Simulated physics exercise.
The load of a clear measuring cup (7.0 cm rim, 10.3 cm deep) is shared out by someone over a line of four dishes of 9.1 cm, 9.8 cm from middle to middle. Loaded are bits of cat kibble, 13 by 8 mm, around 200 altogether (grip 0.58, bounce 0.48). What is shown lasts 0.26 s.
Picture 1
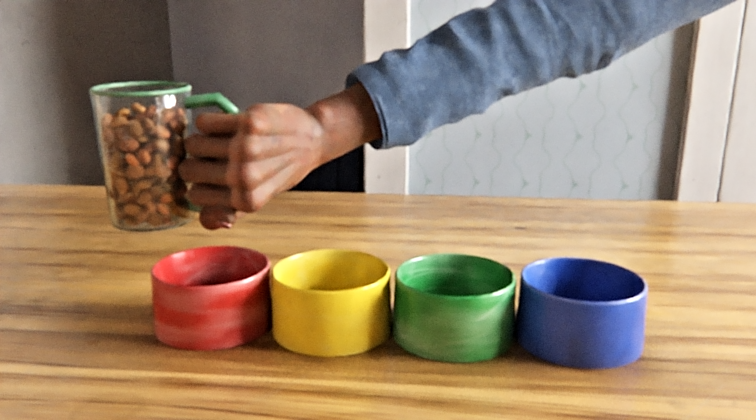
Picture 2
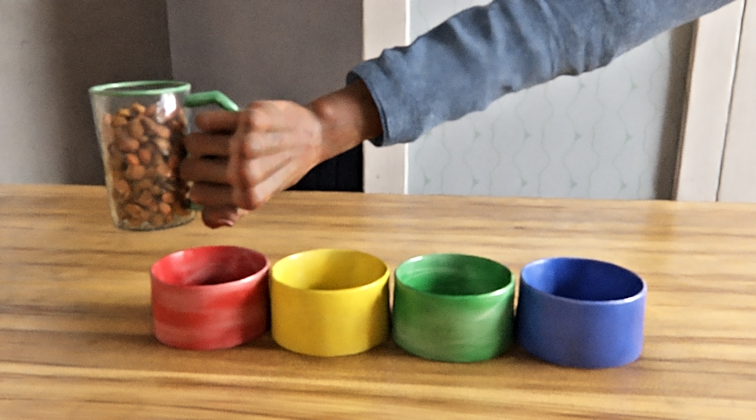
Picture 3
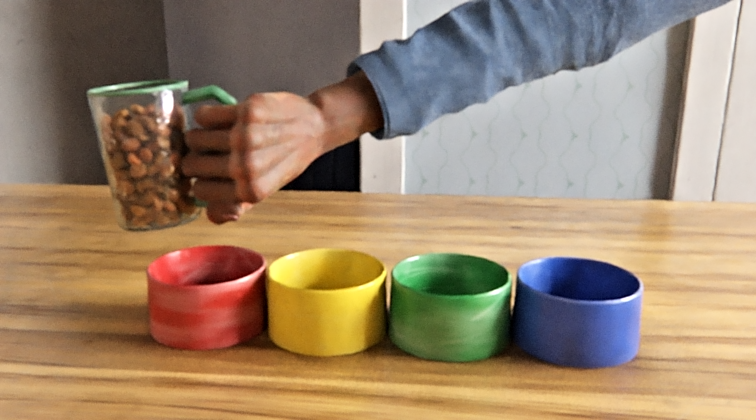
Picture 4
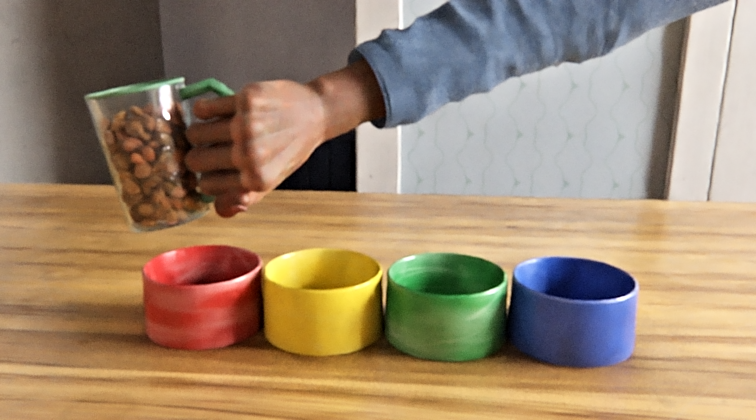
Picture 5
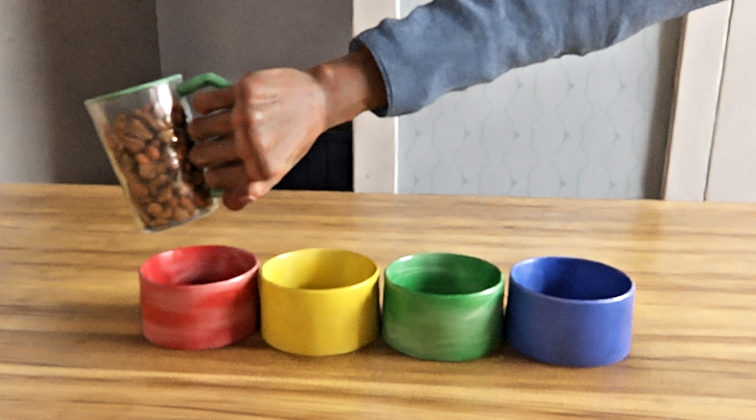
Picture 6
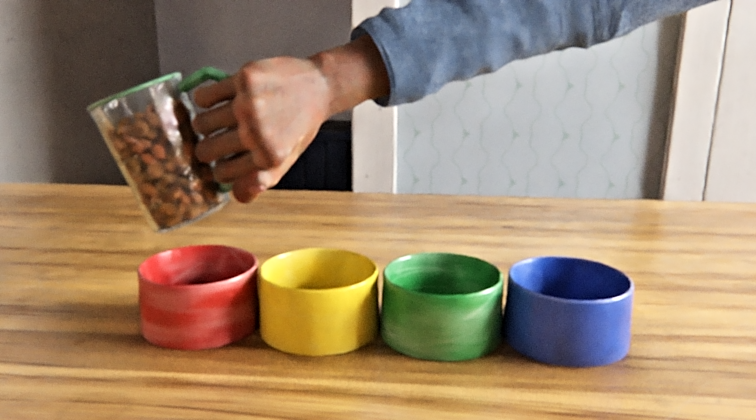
A hand gradually tilting a clear cup of brown pieces leftward above a row of red, yellow, green and blue dishes.
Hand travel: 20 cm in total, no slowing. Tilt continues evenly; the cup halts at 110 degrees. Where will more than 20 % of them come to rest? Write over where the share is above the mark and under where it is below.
Red: Over; blue: Under; green: Under; yellow: Over; counter: Under.
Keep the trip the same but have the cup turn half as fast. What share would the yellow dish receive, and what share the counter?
Result - yellow: 90; counter: 0.
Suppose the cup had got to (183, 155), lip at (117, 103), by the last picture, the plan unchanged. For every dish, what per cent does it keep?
In the end red holds 0, blue holds 0, green holds 0, yellow holds 90.
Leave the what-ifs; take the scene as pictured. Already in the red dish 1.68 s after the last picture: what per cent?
I'd say close to 30 per cent at that point.
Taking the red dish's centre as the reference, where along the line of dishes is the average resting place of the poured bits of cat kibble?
Offset from the dish centre: About 6 cm, right side.
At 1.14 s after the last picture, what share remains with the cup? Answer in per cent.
About 60 per cent.
Then, 0.69 s after the last picture, tilt 97 degrees; cup holds 100 %.
Then, 1.14 s after the last picture, tilt 110 degrees; cup holds 60 %, red 30 %, yellow 5 %.
Then, 1.68 s after the last picture, tilt 110 degrees; cup holds 25 %, red 30 %, yellow 35 %.
In the end, red 30 %, blue 0 %, green 0 %, yellow 55 %, counter 5 %, cup 10 %.
